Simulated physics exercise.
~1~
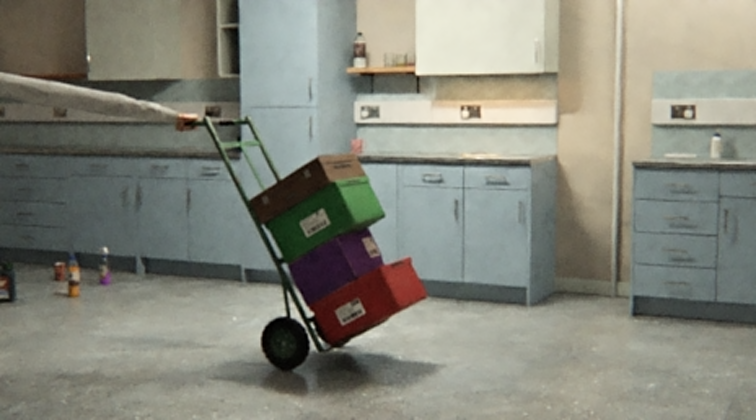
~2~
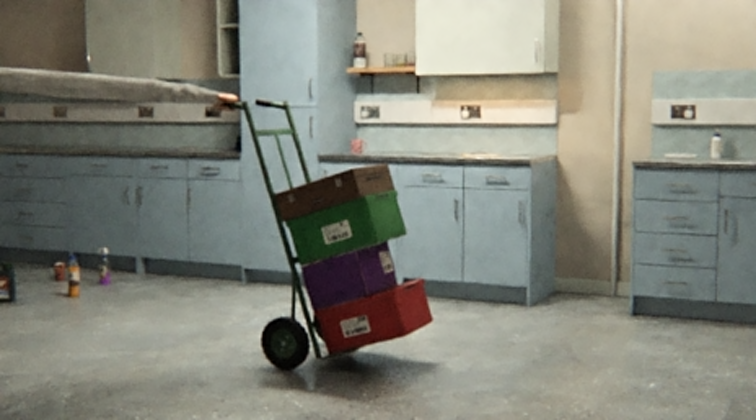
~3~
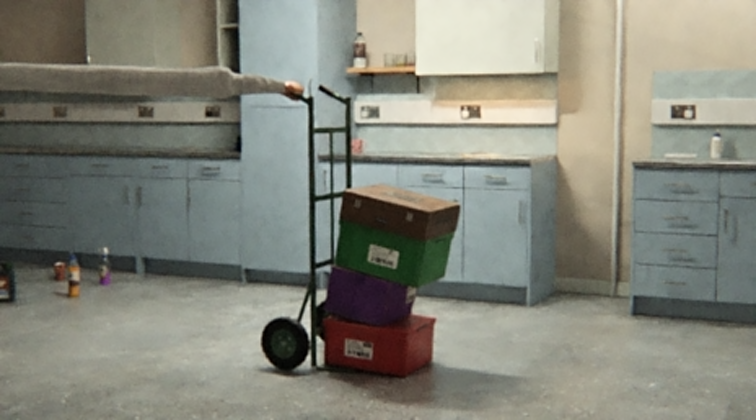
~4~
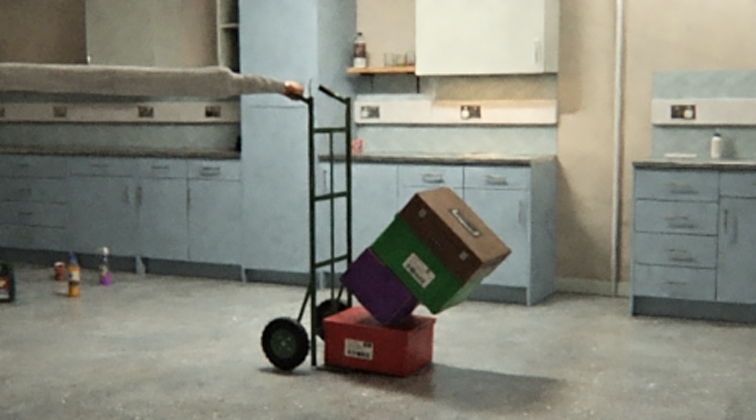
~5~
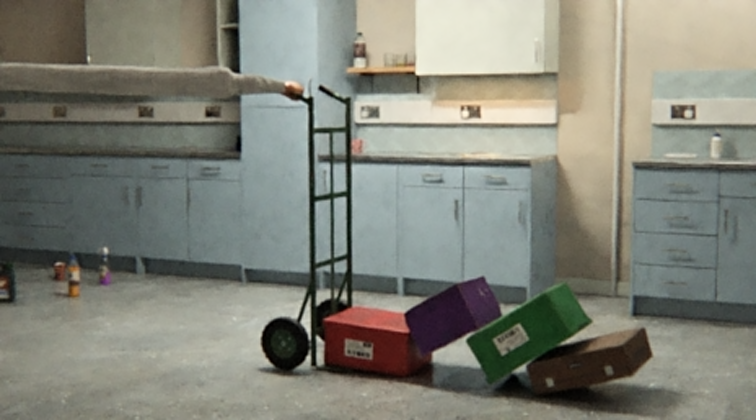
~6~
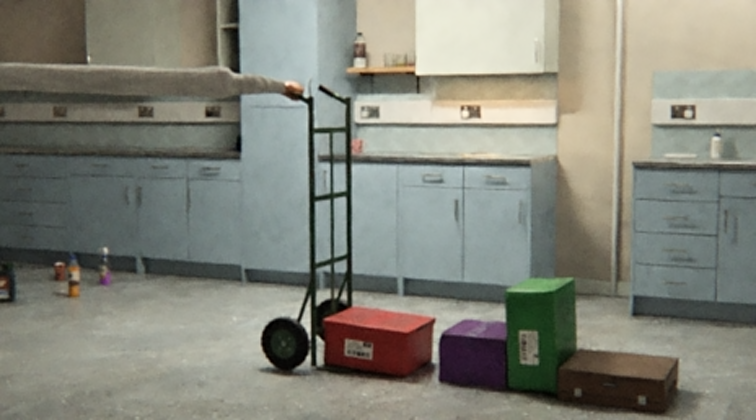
To begin with, an outstretched arm holds a green hand truck tilted back to the left in a room with pale blue cabinets, its load a brown toolbox on a green tote, a purple box and a red tote. The arm swings the truck upright, and the red tote settles flat on the floor. The upper three pieces lean to the right together, then topple off the red tote. They tumble down in a slanting row. At the end, the purple box, the green tote standing on end and the brown toolbox rest on the floor, while the red tote stays by the upright truck.
